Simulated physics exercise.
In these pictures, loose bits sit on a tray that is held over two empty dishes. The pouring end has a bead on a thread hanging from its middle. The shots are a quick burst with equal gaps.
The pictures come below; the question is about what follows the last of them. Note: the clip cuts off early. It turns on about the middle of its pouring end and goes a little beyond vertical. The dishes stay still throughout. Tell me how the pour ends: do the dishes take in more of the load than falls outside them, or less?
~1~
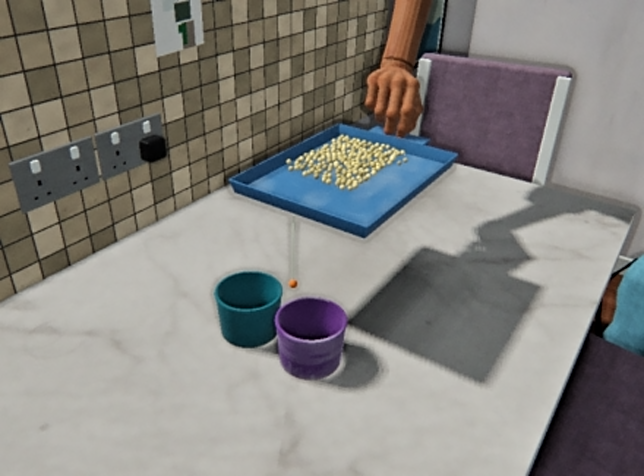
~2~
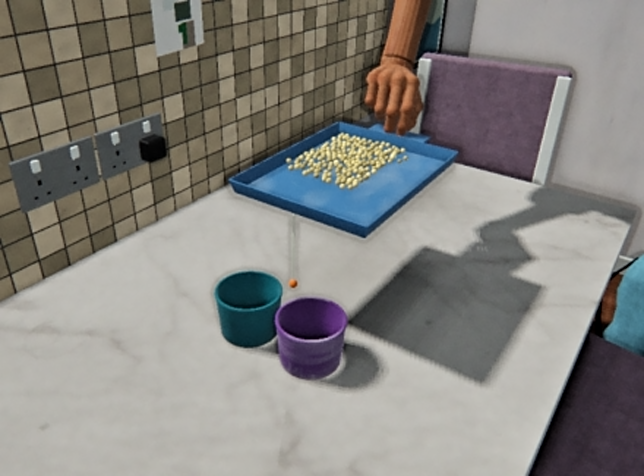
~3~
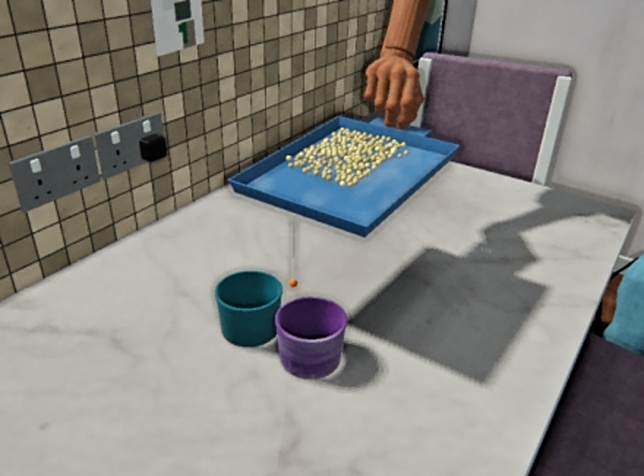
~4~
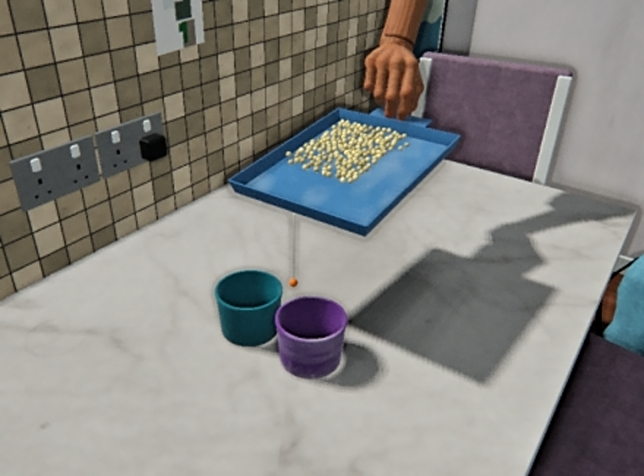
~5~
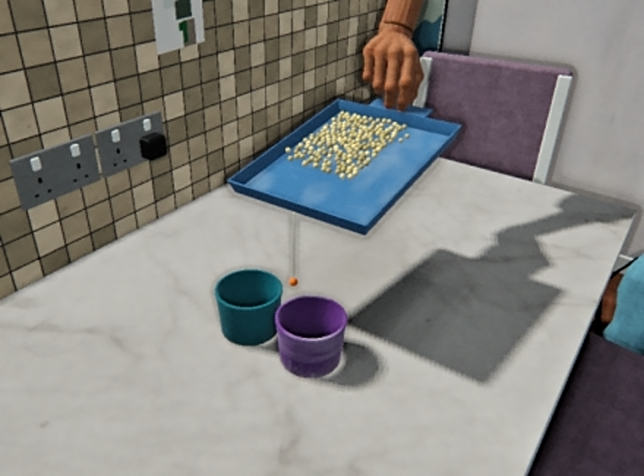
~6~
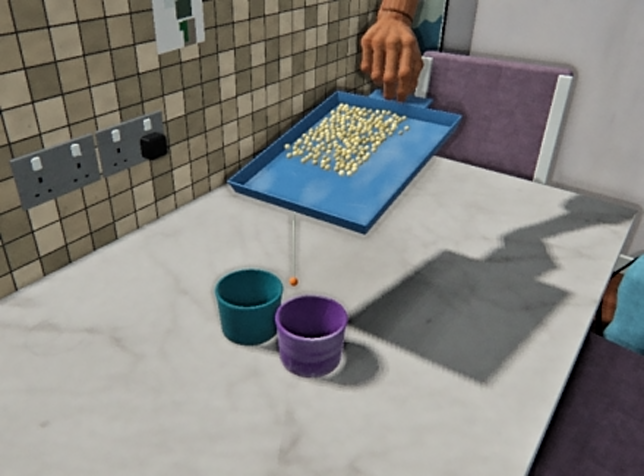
They take in more than falls outside.
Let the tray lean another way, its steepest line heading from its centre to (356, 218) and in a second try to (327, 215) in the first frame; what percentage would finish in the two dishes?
20 and 50 per cent, in that order.
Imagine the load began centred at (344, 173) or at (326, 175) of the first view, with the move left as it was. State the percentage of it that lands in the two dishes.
Around 60 in a hundred the first time, around 70 in a hundred the second.
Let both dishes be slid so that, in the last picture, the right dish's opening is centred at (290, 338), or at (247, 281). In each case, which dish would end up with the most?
In the first try it's the one on the left, and in the second it's the one on the right.
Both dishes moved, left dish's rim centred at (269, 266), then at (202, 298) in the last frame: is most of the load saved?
First shift, a minority share; second shift, a minority share.
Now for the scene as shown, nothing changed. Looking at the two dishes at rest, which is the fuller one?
Winner, as observed: The left-positioned one.
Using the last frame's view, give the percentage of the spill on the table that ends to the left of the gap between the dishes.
Left fraction: Around 100 per cent.
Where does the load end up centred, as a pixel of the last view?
The centre ends up roughly at (244, 324).
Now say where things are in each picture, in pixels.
The first frame shows corners of the pouring end at (234, 179) and (366, 224), level; middle of the load at (350, 159), soya beans; left dish at (228, 323); right dish at (291, 354); bead on its thread at (293, 284).
The second frame shows corners of the pouring end at (234, 179) and (365, 224), level; middle of the load at (350, 158).
The third frame shows corners of the pouring end at (234, 179) and (365, 223), tipped barely, lowest at the left corner; middle of the load at (350, 154).
The fourth frame shows corners of the pouring end at (234, 180) and (365, 223), tipped a little, lowest at the left corner; middle of the load at (350, 148).
The fifth frame shows corners of the pouring end at (233, 180) and (364, 222), tipped a little, lowest at the left corner; middle of the load at (350, 141).
The sixth frame shows corners of the pouring end at (233, 180) and (364, 222), tipped a little, lowest at the left corner; middle of the load at (349, 135); left dish at (229, 320); right dish at (291, 351).
Soon, tray tipped steeply; nearly all on the tray; a stray few in the left dish; a small part outside both; a stray few in the air.
A while on, tray tipped right over; about half on the tray; about a quarter in the left dish; a small part outside both; about a third in the air.
Towards the end, tray tipped past a quarter turn; a small part in the right dish; about two thirds in the left dish; about a third outside both.
Finally, tray tipped past a quarter turn; a small part in the right dish; about two thirds in the left dish; about a third outside both.
